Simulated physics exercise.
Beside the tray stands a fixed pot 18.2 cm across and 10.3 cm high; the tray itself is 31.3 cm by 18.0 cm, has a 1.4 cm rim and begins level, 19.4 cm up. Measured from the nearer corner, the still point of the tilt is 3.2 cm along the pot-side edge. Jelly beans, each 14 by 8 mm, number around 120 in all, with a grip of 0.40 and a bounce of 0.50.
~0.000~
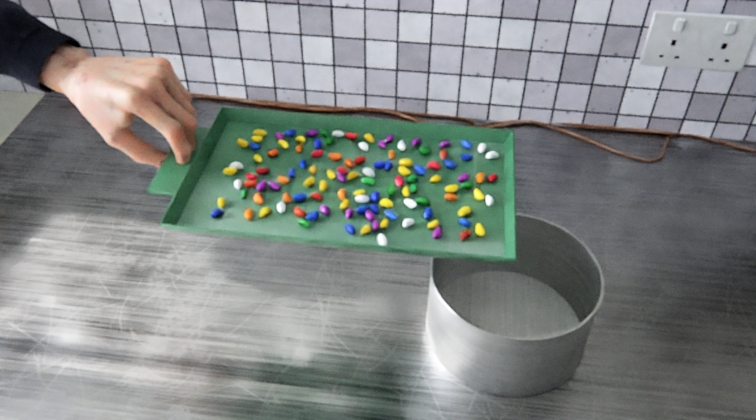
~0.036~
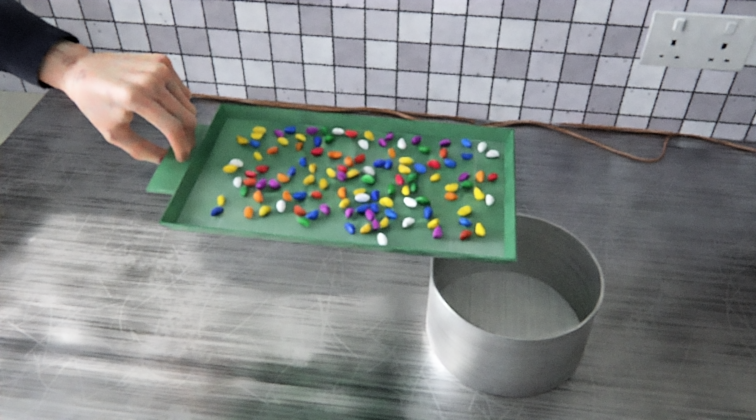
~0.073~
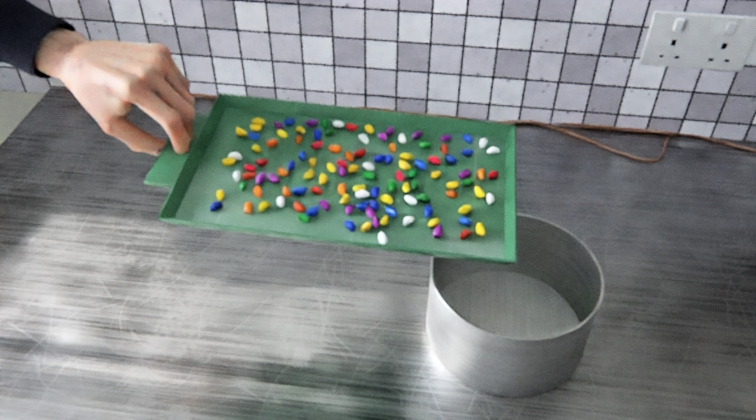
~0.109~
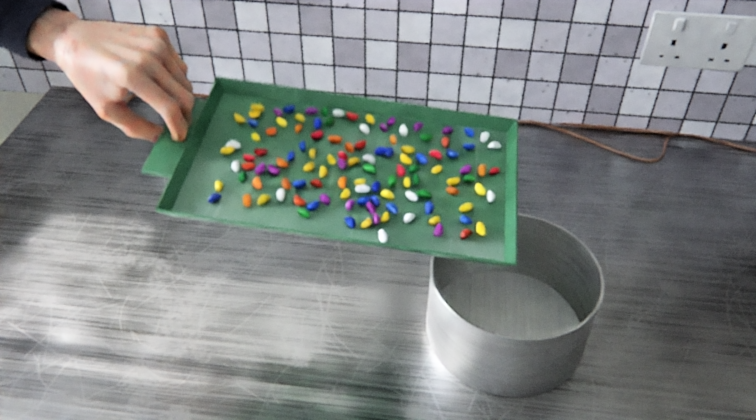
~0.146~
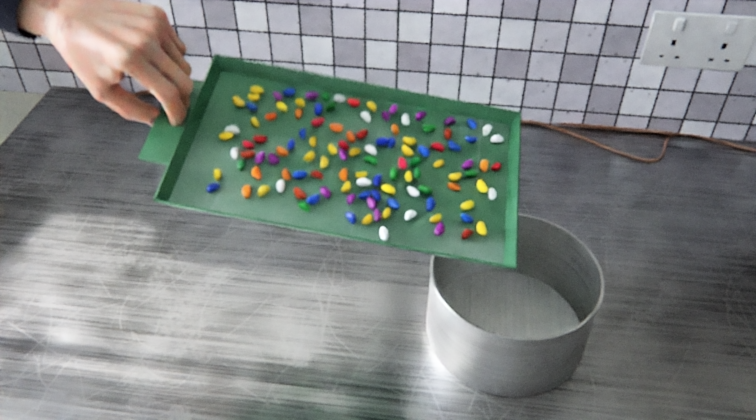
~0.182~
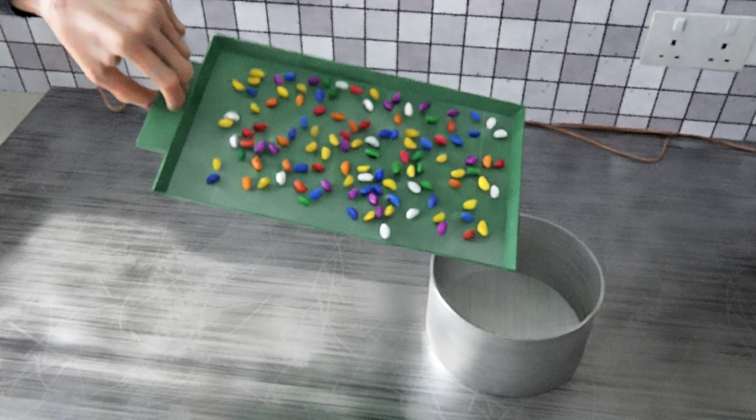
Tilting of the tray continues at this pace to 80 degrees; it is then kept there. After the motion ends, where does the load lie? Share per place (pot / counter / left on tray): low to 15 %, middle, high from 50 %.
Shares - pot: Low, counter: High, tray: Low.
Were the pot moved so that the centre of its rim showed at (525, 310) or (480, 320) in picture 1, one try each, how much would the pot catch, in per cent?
About 65 and 75 per cent.
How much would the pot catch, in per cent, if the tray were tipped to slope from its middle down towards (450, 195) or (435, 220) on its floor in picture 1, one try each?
The share comes to roughly 65 in a hundred, then roughly 25 in a hundred.
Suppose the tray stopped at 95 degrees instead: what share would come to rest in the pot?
In that case some 5 per cent.
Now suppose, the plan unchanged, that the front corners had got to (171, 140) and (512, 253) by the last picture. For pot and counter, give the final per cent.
Pot: 70, counter: 30.
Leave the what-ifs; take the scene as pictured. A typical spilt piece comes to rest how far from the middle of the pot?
That comes to near 22 cm.
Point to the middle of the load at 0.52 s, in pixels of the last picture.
Approx. (455, 254).
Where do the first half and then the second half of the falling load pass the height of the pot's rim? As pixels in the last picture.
Around (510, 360), then around (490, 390).
Then, at 0.39 s, tilt 51 degrees; the tray holds 100 %, the pot 0 %.
Then, at 0.52 s, tilt 72 degrees; the tray holds 80 %, the pot 0 %.
After 0.78 s, tilt 80 degrees; the tray holds 0 %, the pot 5 %.
In the end, at 2.3 s, pot 5 %, counter 95 %, tray 0 %.
